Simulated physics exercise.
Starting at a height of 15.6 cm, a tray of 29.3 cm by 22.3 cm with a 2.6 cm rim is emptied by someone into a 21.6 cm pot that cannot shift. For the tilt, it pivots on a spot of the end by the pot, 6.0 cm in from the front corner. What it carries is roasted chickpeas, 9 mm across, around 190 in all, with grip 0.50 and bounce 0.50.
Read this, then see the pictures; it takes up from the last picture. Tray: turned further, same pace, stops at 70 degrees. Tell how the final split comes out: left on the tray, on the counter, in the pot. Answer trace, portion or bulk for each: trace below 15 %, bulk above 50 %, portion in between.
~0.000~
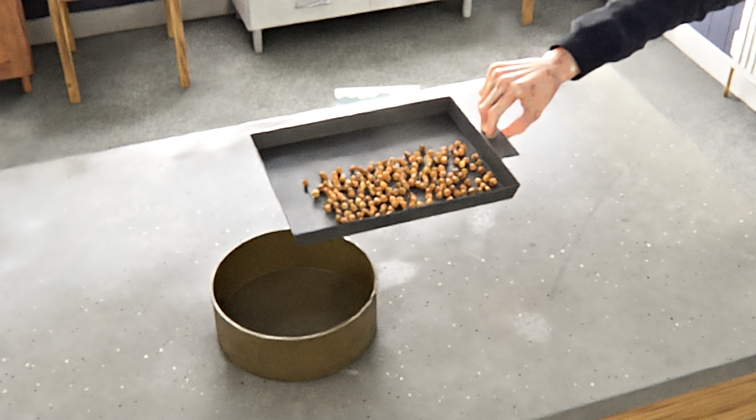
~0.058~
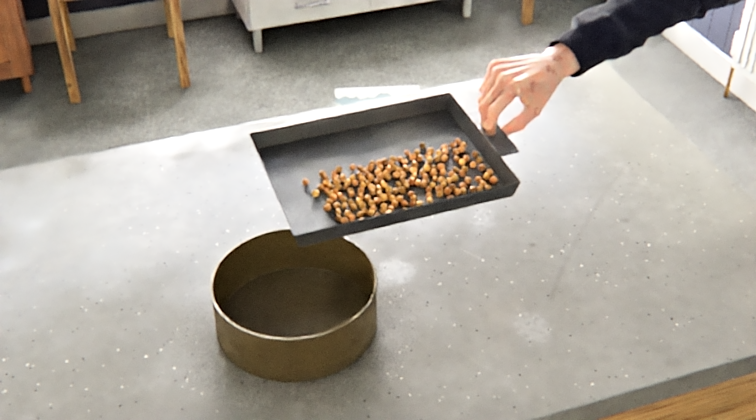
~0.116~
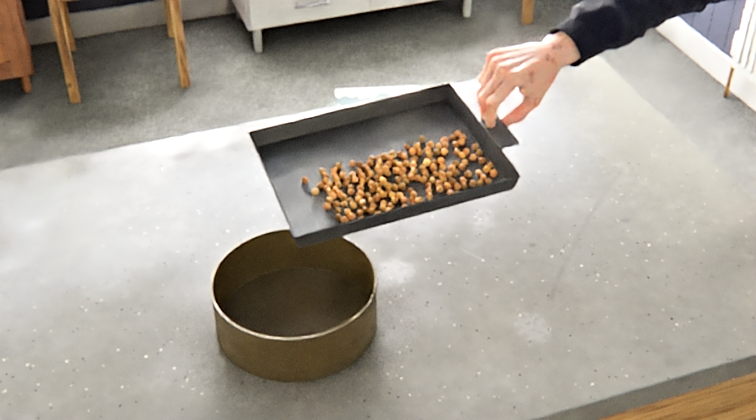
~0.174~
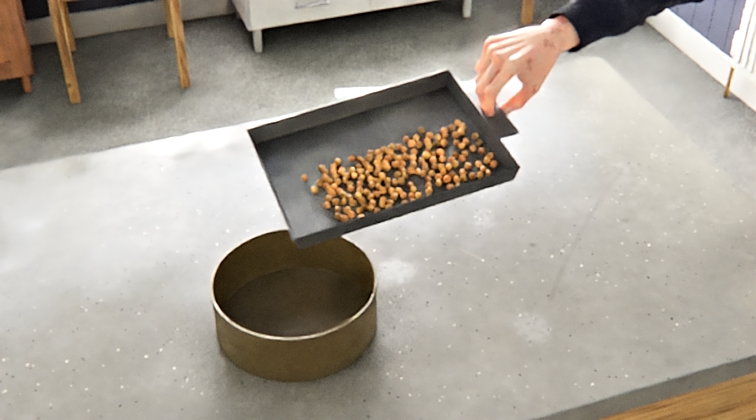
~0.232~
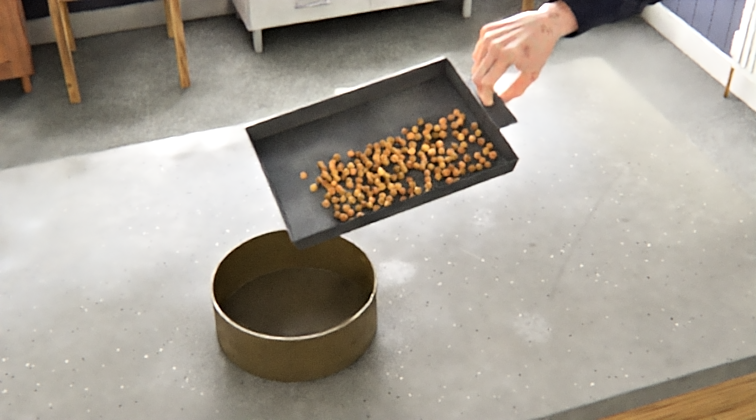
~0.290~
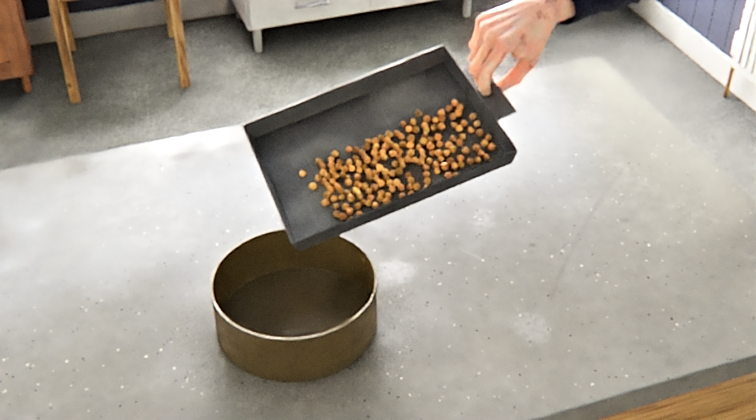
Tray: Bulk. Counter: Trace. Pot: Trace.
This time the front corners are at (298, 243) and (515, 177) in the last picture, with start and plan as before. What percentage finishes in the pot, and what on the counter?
The pot gets 0 and the counter 0.
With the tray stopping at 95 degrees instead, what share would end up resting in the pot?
Around 100 in a hundred.
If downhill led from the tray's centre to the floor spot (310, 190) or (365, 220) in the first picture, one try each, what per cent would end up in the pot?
Around 5 % for the first direction, around 0 % for the second.
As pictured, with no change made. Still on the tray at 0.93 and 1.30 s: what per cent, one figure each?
Sequence: 100; 95.
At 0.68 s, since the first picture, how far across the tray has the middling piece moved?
I'd say close to 8 centimetres.
After 0.68 s, tilt 42 degrees; the tray holds 100 %, the pot 0 %.
Then, at 0.93 s, tilt 59 degrees; the tray holds 100 %, the pot 0 %.
After 1.30 s, tilt 70 degrees; the tray holds 95 %, the pot 5 %.
By 2.1 s all is still; tray 95 %, counter 0 %, pot 5 %.
